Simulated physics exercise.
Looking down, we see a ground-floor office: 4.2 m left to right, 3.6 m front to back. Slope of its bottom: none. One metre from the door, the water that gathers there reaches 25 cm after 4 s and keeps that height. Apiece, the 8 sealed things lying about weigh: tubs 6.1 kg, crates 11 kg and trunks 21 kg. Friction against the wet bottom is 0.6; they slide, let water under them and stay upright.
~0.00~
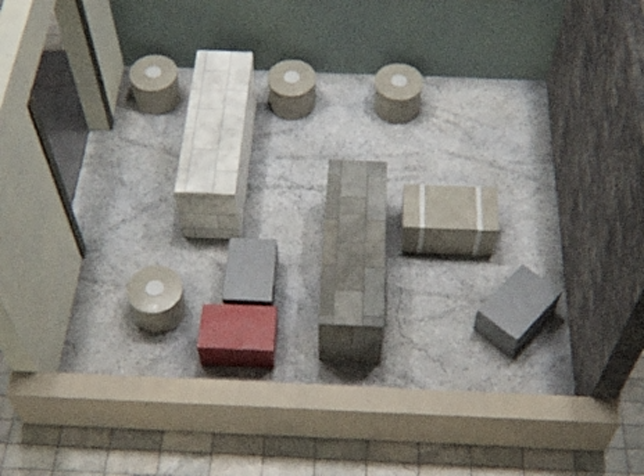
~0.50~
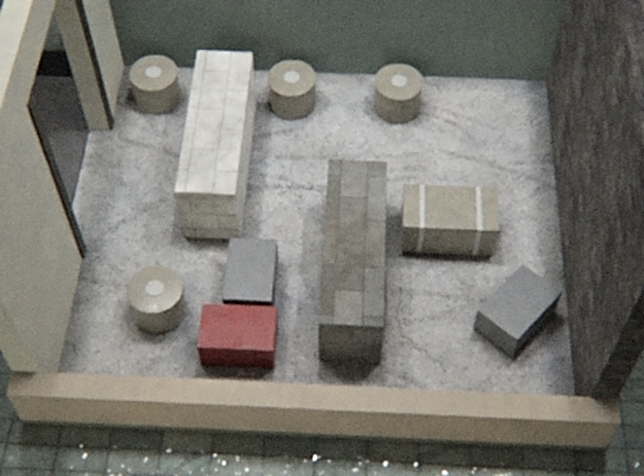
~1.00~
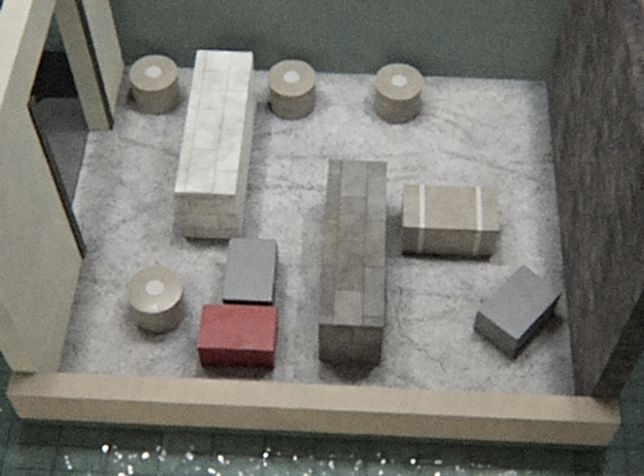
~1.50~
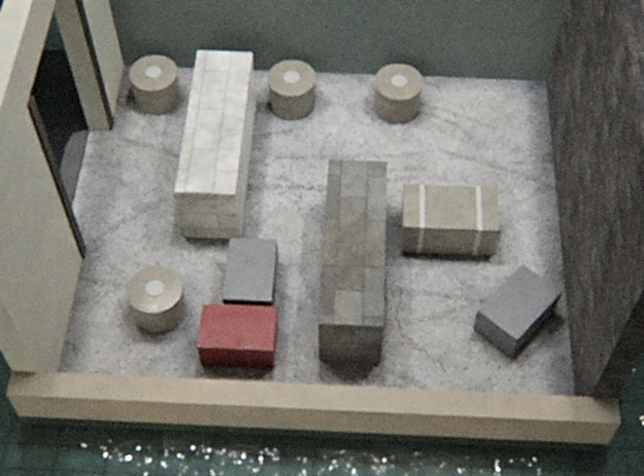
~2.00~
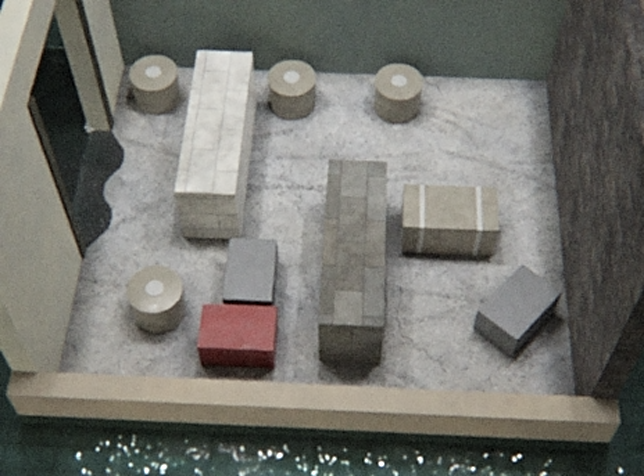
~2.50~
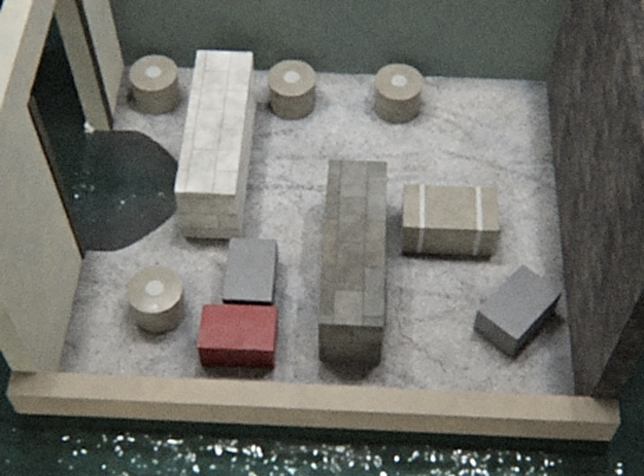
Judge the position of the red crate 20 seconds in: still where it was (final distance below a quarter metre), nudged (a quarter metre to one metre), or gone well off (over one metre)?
Result: A large displacement.
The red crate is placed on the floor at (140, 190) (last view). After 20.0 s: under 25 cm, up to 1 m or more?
So it journeys a long way.
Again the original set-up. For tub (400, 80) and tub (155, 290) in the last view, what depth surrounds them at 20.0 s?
I'd put it at 20 cm and 16 cm respectively.
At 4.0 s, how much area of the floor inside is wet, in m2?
That flooded area is roughly 3.0 m2.
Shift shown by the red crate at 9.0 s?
I'd put it at around 250 cm.
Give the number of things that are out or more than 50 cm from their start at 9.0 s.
By my tally, 6.
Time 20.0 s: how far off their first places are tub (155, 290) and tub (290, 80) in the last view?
Shifts: 250 cm / 80 cm.
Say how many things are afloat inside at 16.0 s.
Count at that moment: 8.
After 4.0 s the red crate is near (237, 331), 0.0 m from its start, aground; 0 afloat.
After 9.0 s the red crate is near (527, 294), 2.3 m from its start, afloat; 6 afloat.
After 16.0 s the red crate is near (432, 303), 1.6 m from its start, afloat; 8 afloat.
After 20.0 s the red crate is near (410, 262), 1.5 m from its start, afloat; 8 afloat.
